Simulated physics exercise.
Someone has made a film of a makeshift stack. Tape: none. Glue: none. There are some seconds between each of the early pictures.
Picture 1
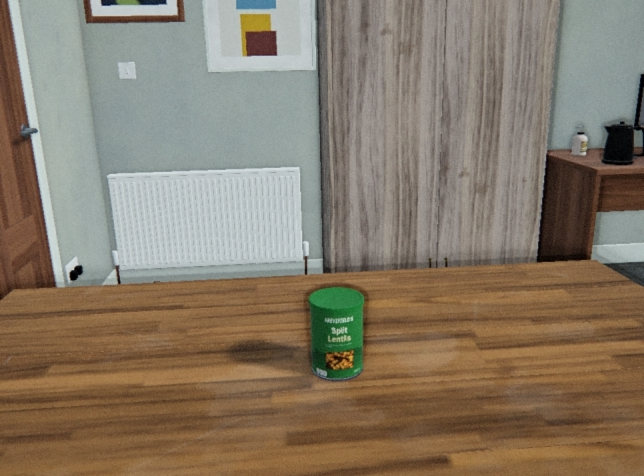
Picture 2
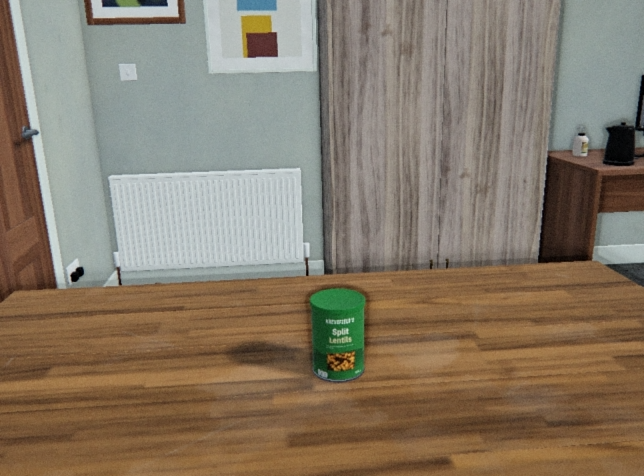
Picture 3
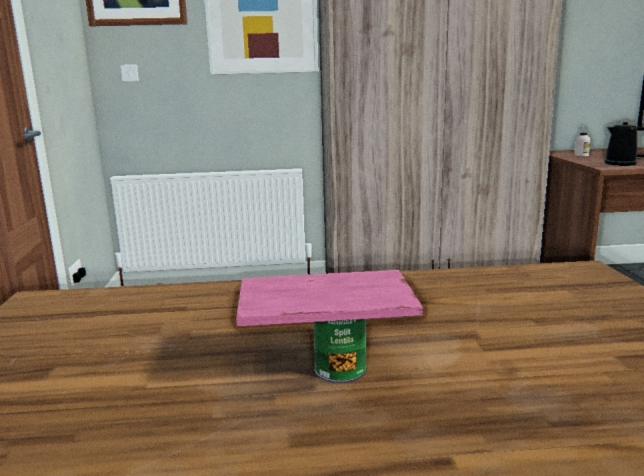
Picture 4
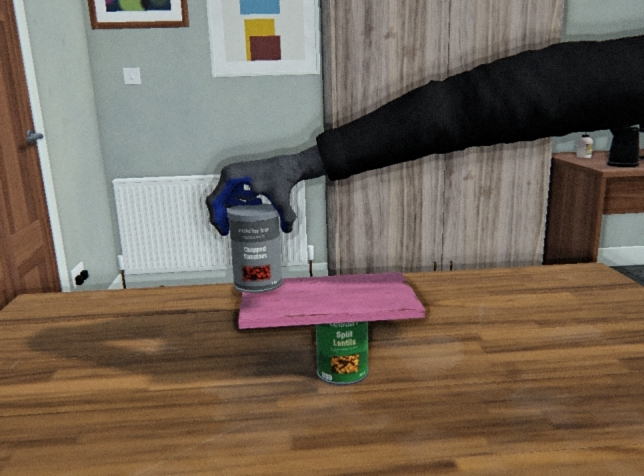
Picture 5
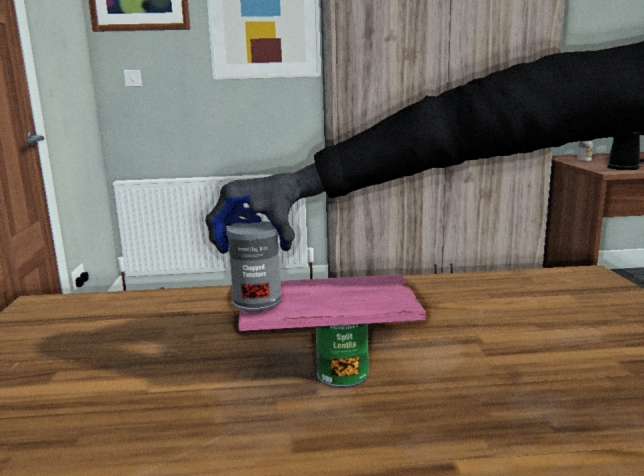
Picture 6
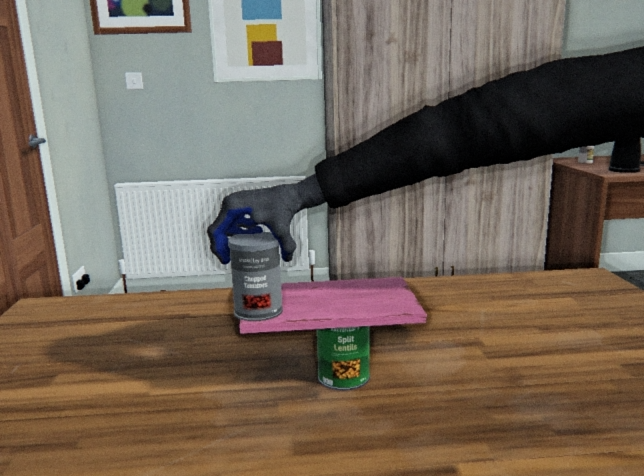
A pink slab appeared on top of a green tin on a wooden table, then a gloved hand lowered a grey tin onto the slab's left end and kept hold of it.
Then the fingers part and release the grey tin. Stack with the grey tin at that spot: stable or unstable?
It is going to fail to remain upright.
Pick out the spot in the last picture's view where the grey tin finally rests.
It ends near (182, 390).
Then, 0.30 s past the last view, grey tin now fallen; pink board rocked 48° from its first pose.
Then, 0.50 s past the last view, pink board on its side.
Finally, fallen, pink board and grey tin; green tin still in place. Final places as the last picture's camera would see them, grey tin near (182, 390). The stack loses its balance.
